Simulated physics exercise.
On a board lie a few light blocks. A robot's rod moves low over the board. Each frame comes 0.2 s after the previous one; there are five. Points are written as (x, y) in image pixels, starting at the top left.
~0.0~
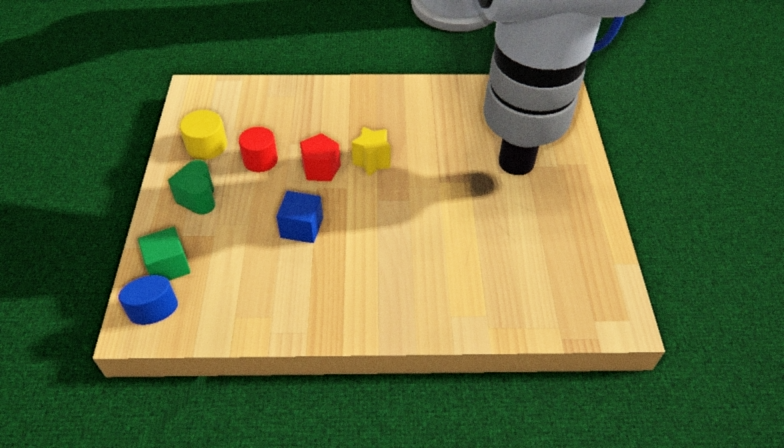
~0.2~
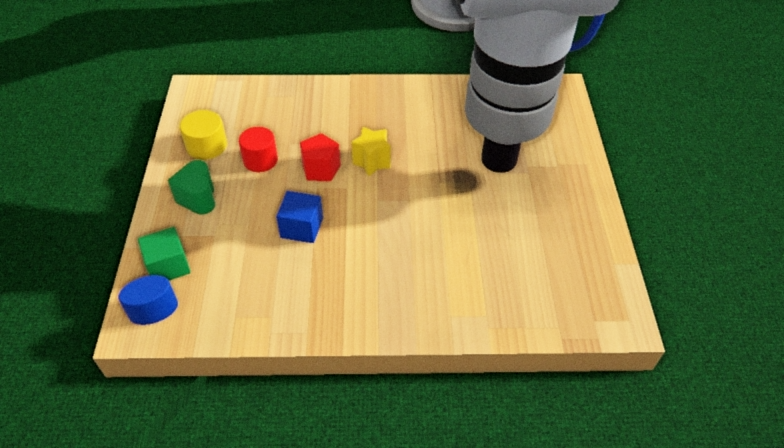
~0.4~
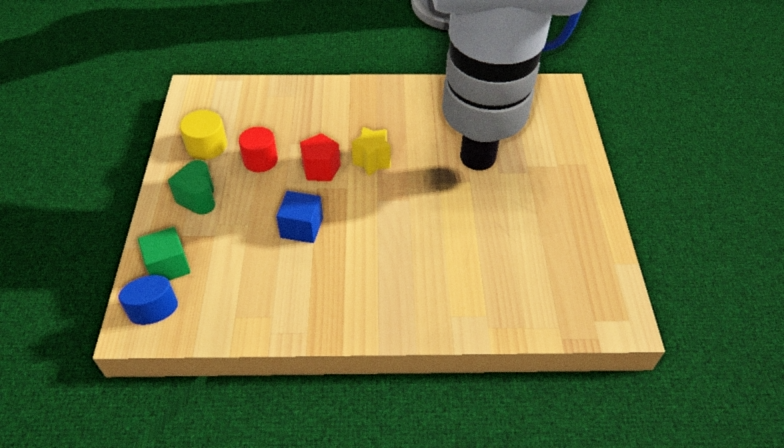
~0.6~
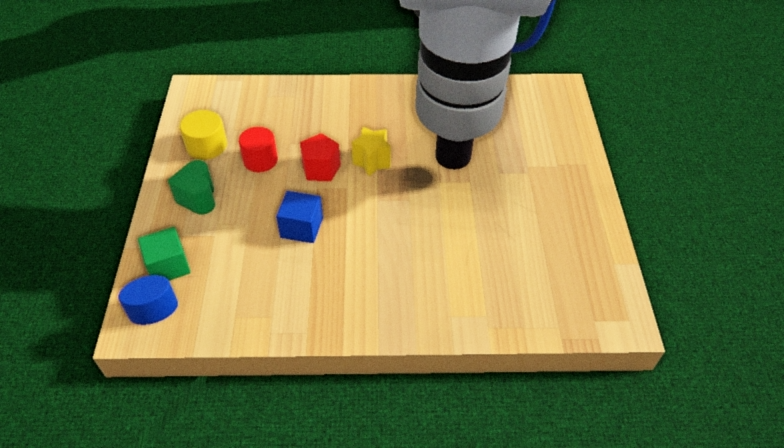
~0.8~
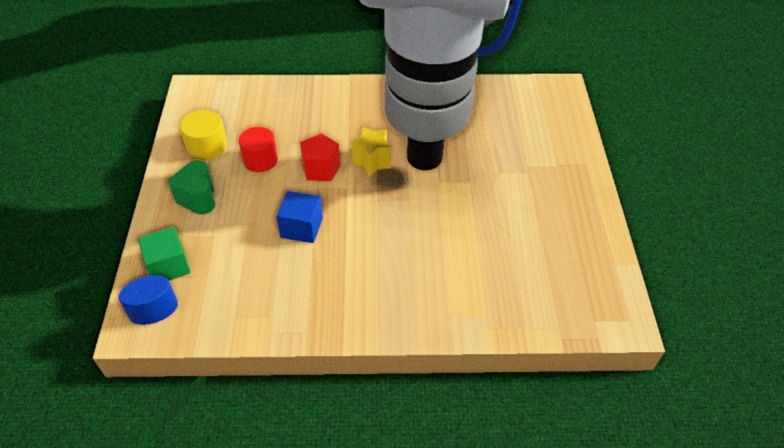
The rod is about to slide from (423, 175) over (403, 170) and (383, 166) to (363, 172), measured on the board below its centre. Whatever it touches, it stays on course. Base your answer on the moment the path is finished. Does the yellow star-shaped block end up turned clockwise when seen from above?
Yes, that is what happens.
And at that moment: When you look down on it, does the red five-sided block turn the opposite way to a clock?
My answer is yes.
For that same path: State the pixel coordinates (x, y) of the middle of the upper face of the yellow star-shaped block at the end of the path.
Put as a pixel place, it's (341, 132).
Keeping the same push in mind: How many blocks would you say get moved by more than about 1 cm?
I count two.
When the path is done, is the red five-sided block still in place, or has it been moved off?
That block is shifted.
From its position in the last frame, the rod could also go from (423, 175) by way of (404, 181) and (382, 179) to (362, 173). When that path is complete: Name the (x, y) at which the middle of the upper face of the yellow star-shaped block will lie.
That would be at about pixel (357, 129).
On the path given first. Halfway along, rod (393, 151); yellow star-shaped block (358, 135).
At the end, rod (363, 156); blue square piece in place; red five-sided block (305, 146), turned 30° anticlockwise; yellow star-shaped block (341, 132), turned 50° clockwise.
